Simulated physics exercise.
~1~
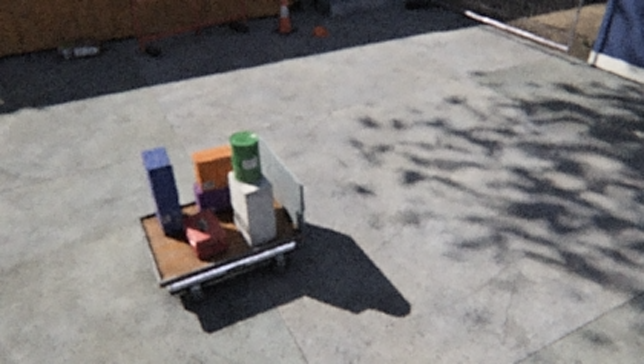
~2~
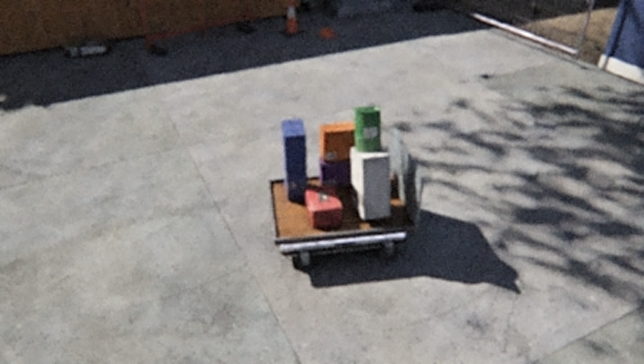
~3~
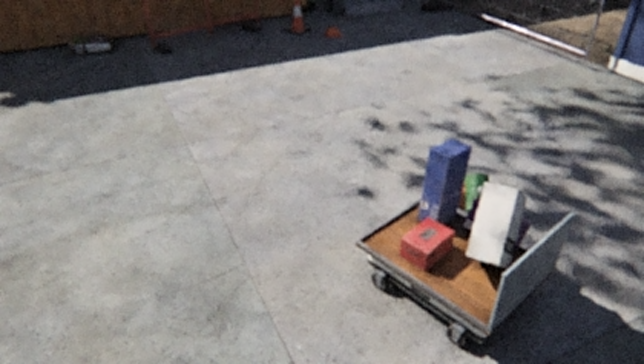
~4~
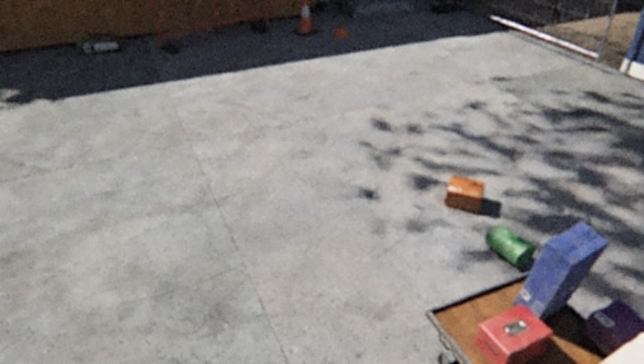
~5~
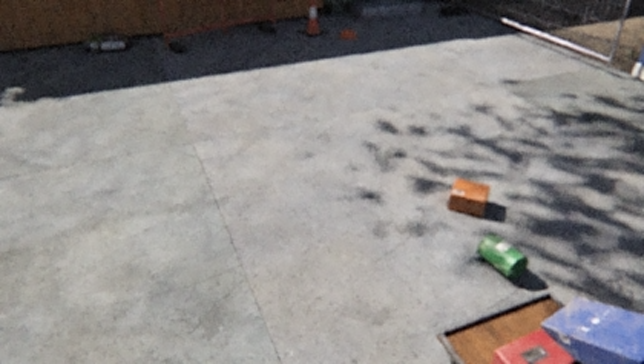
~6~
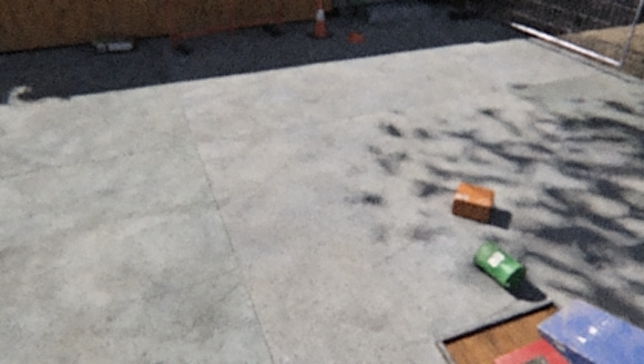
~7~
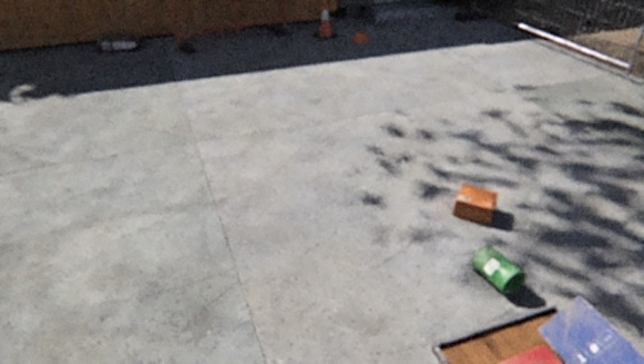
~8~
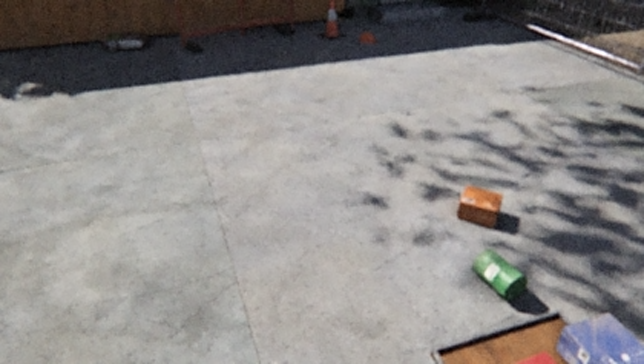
Flat cart of coloured boxes rolling right and turning, tipping its load, leaving an orange box and green canister lying on concrete.
